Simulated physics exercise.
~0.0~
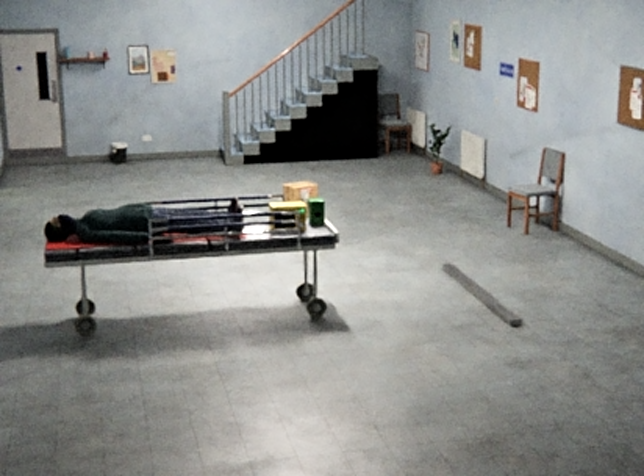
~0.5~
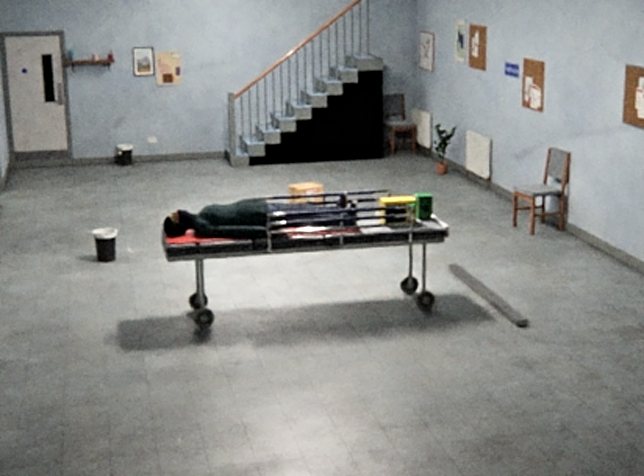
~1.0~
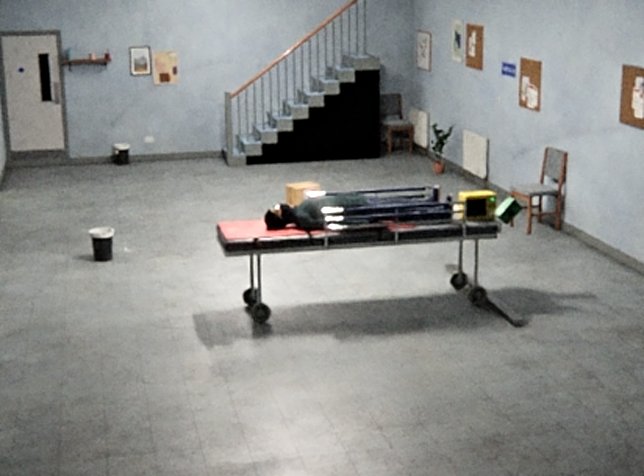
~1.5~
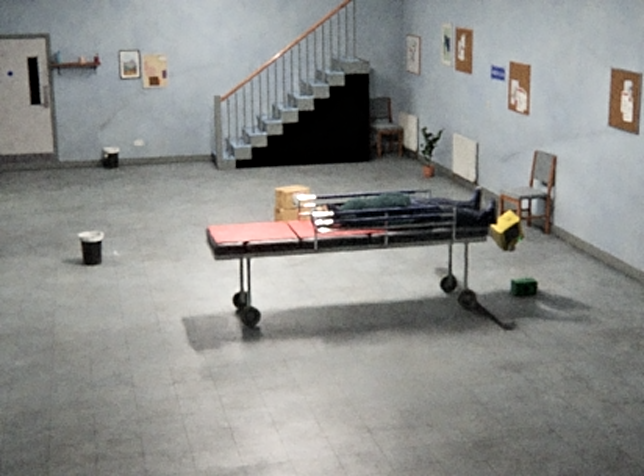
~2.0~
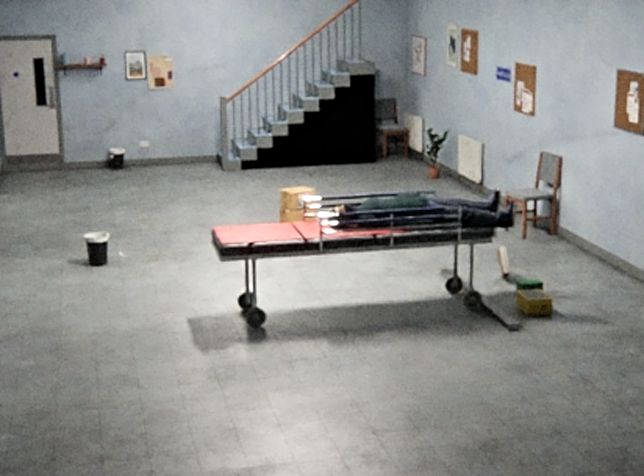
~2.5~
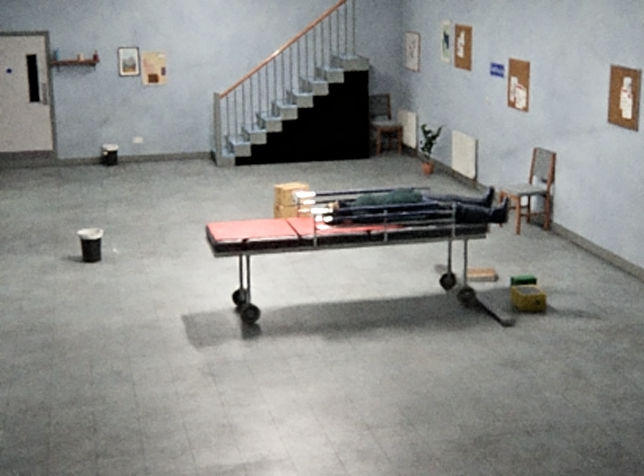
The clip shows a hospital trolley carrying a limp person rolling right across a grey hall and stopping abruptly at a low sill. The body slides feet first until a foot passes the end, while a green item, a yellow one and a brown folder drop to the floor.
